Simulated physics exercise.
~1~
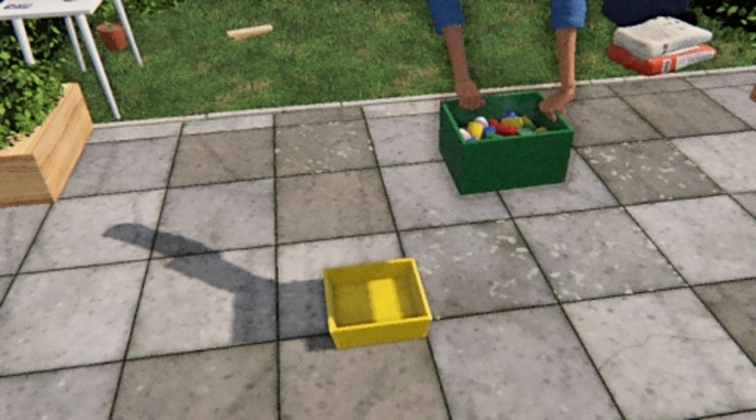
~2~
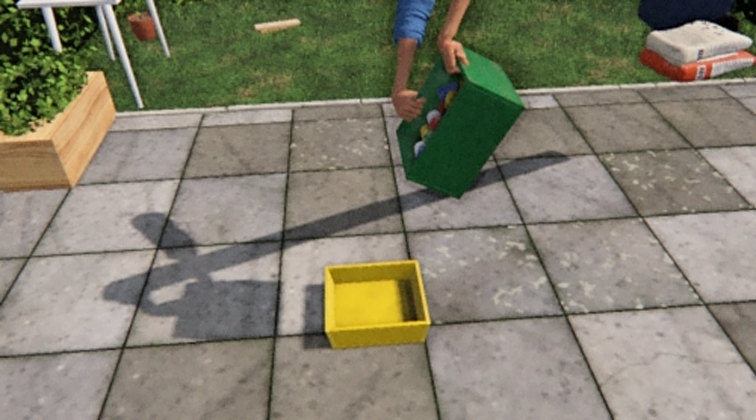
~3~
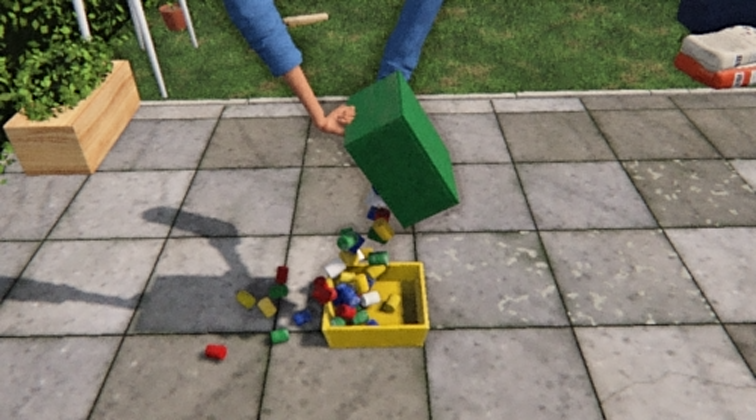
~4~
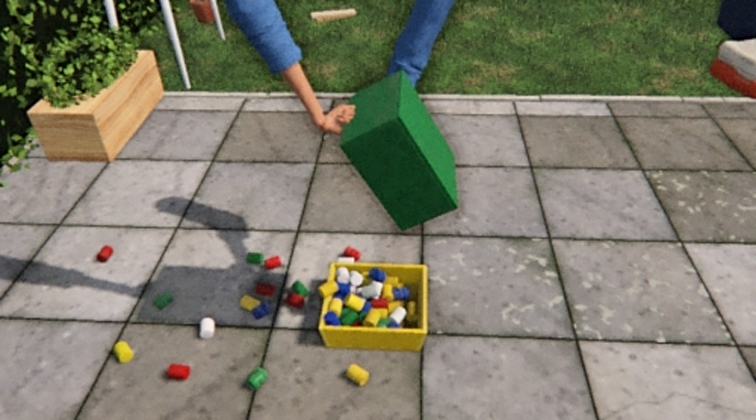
At first, a pair of hands holds a green crate full of small colourful pieces on a paved patio, with an empty yellow tray standing nearer the viewer. The hands lift and tilt the crate to the left, bringing it towards the tray. Tipped past its side and held above the tray, it pours out a stream of red, blue, green, yellow and white pieces. Many drop into the tray, while others bounce and scatter on the paving, mostly to the left. By the end, the crate hangs tilted, the tray is heaped with pieces, and a smaller number lie strewn around it.
